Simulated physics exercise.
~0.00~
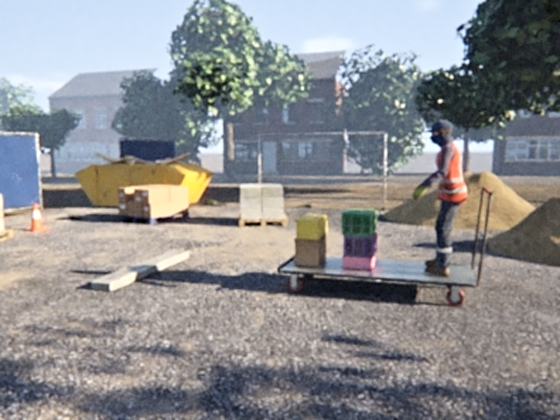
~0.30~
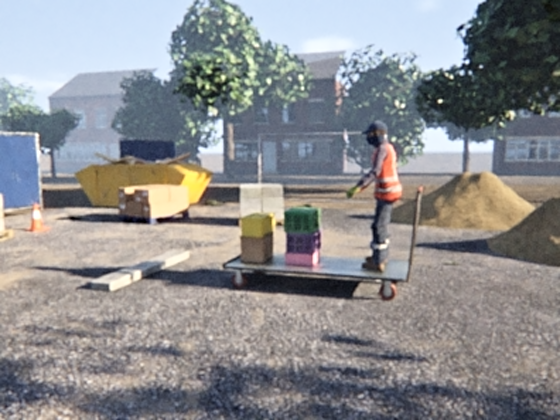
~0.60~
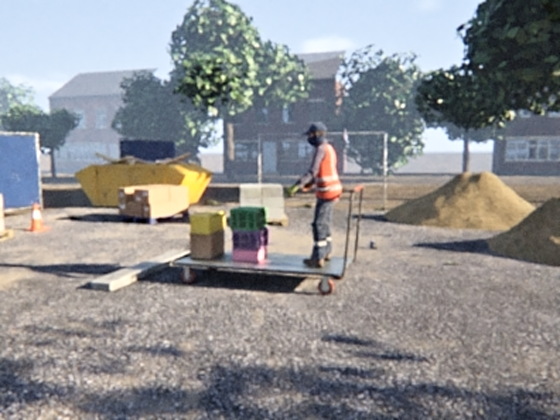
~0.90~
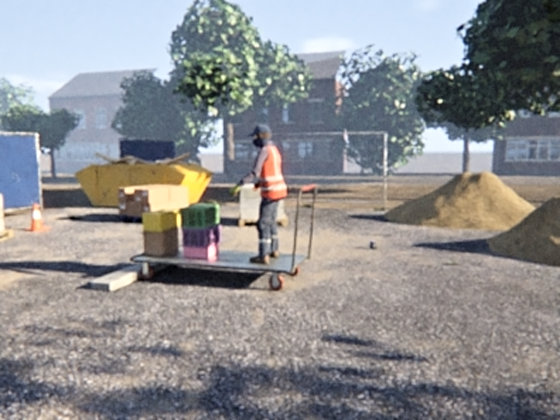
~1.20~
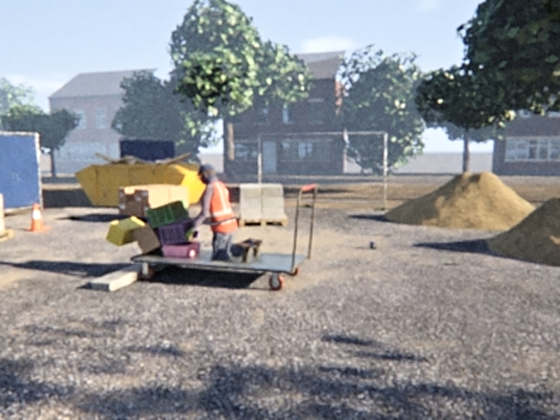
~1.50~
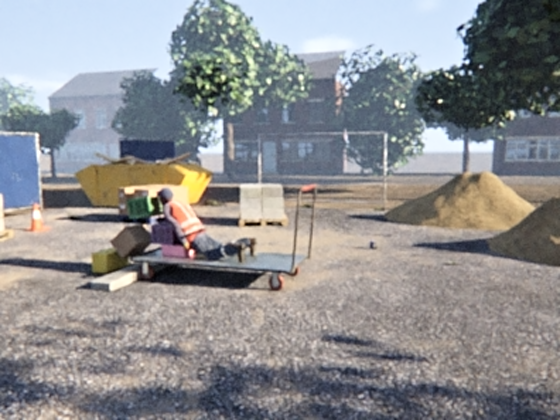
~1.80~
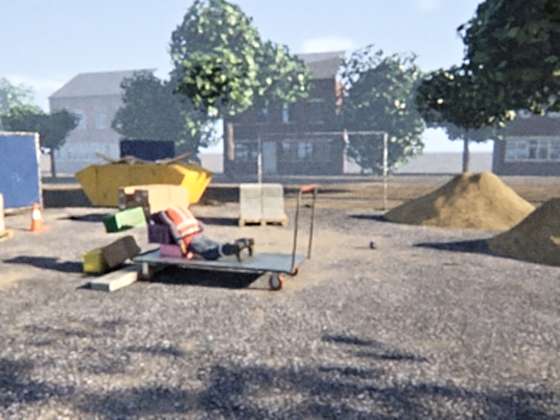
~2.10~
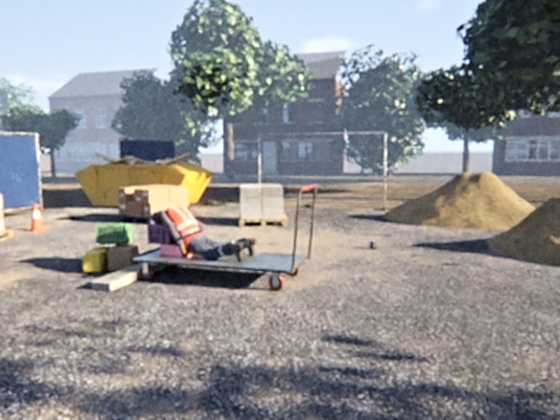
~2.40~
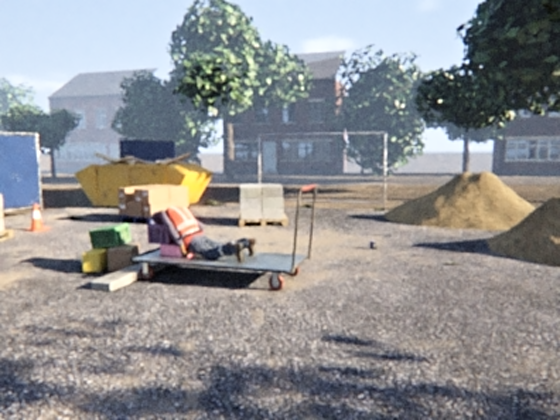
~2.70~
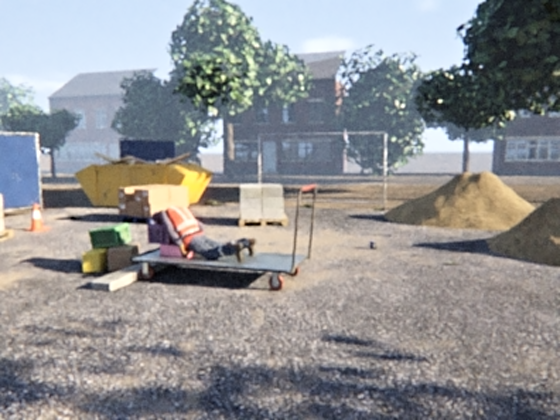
A person in an orange vest and dark cap stands on a flat cart rolling left across a gravel yard, seen from the side by a still camera. Yellow and brown totes and green, purple and pink crates are stacked ahead of them, with a yellow skip, trees and brick houses behind and sand piles at right. The cart stops against a pale kerb, and the load topples forward as the person drops. The yellow and brown totes and the green crate tumble over the front edge. They settle on the ground, while the person lies slumped on the deck against the remaining crates.
